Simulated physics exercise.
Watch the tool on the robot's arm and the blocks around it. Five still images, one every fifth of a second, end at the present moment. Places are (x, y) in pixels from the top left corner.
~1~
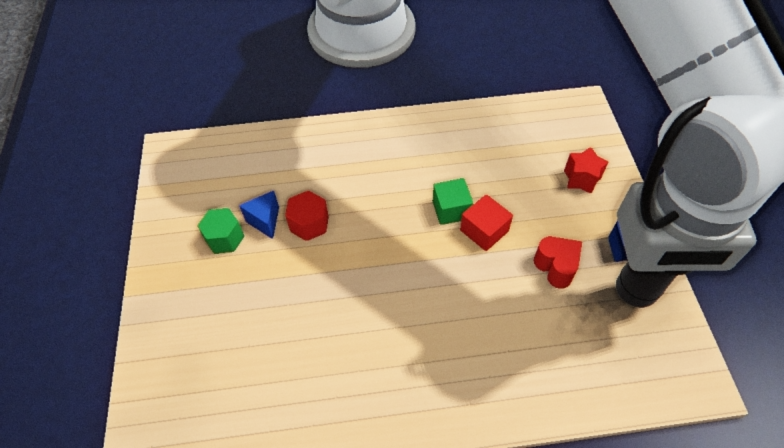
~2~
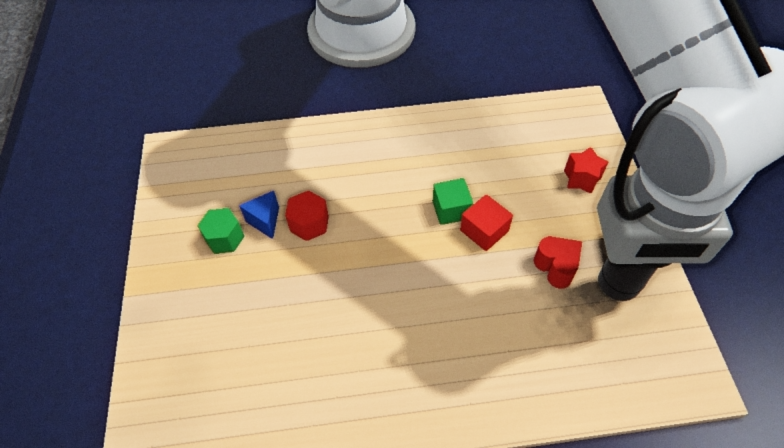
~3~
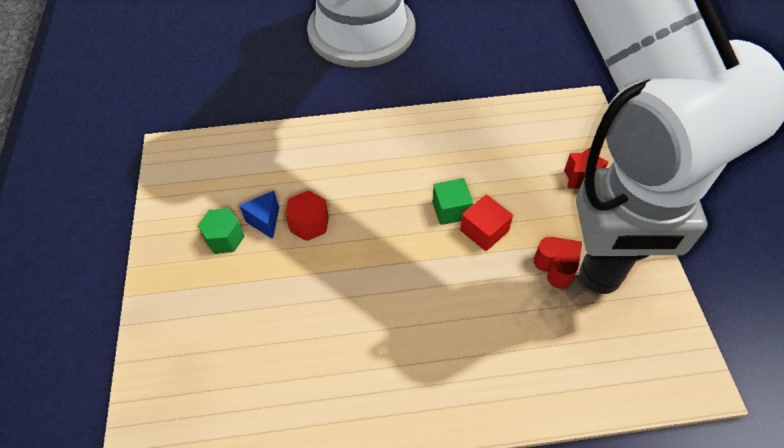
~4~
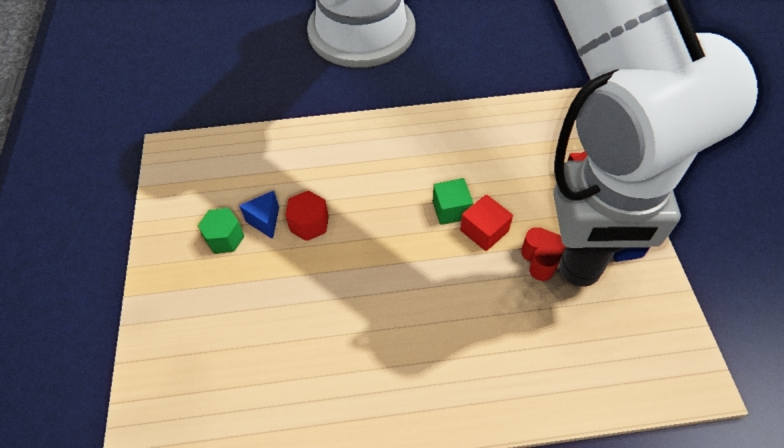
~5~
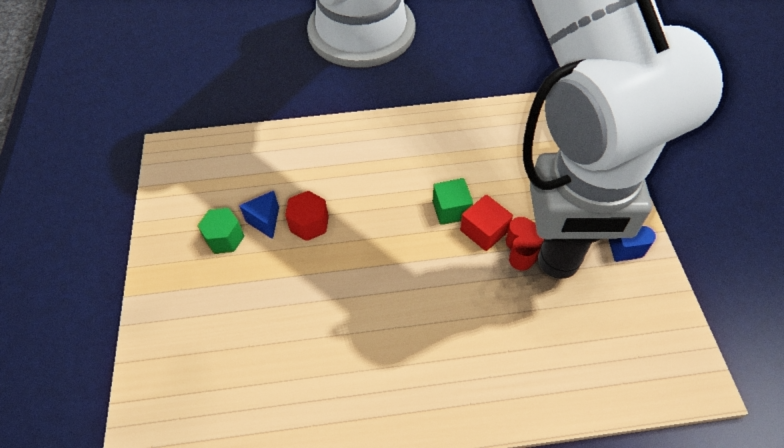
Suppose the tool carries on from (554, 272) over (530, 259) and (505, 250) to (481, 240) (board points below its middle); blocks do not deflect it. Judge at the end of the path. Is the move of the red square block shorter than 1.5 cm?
No, it doesn't check out.
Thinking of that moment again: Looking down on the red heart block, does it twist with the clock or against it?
The red heart block rotates clockwise.
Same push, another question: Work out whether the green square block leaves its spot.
It does get moved.
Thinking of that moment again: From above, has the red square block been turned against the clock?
In short: Yes.
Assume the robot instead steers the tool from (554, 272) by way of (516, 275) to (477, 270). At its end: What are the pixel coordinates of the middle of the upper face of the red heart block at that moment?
In the picture, it is at (511, 225).
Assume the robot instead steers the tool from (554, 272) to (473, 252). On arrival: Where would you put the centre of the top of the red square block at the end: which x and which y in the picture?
It should be at about (465, 189).
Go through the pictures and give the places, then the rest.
In the first picture, tip of the tool (636, 289), middles of tops, green square block (453, 193), red square block (488, 214), red heart block (563, 253), blue heart block hidden.
In the second picture, tool (619, 283), nothing pushed.
In the third picture, tool (600, 276), nothing pushed.
In the fourth picture, tool (580, 269), red heart block (547, 245).
In the fifth picture, tool (558, 262), green square block (453, 193), red square block (488, 214), red heart block (529, 235), blue heart block partly hidden.
On the path given first. Halfway along, tool (521, 244); green square block (436, 187), turned 25° clockwise; red square block (469, 199), turned 35° anticlockwise; red heart block (503, 211), turned 15° clockwise.
At the end, tool (483, 229); green square block (412, 172), turned 25° clockwise; red square block (445, 179), turned 35° anticlockwise; red heart block (480, 194), turned 35° clockwise; blue heart block unmoved.
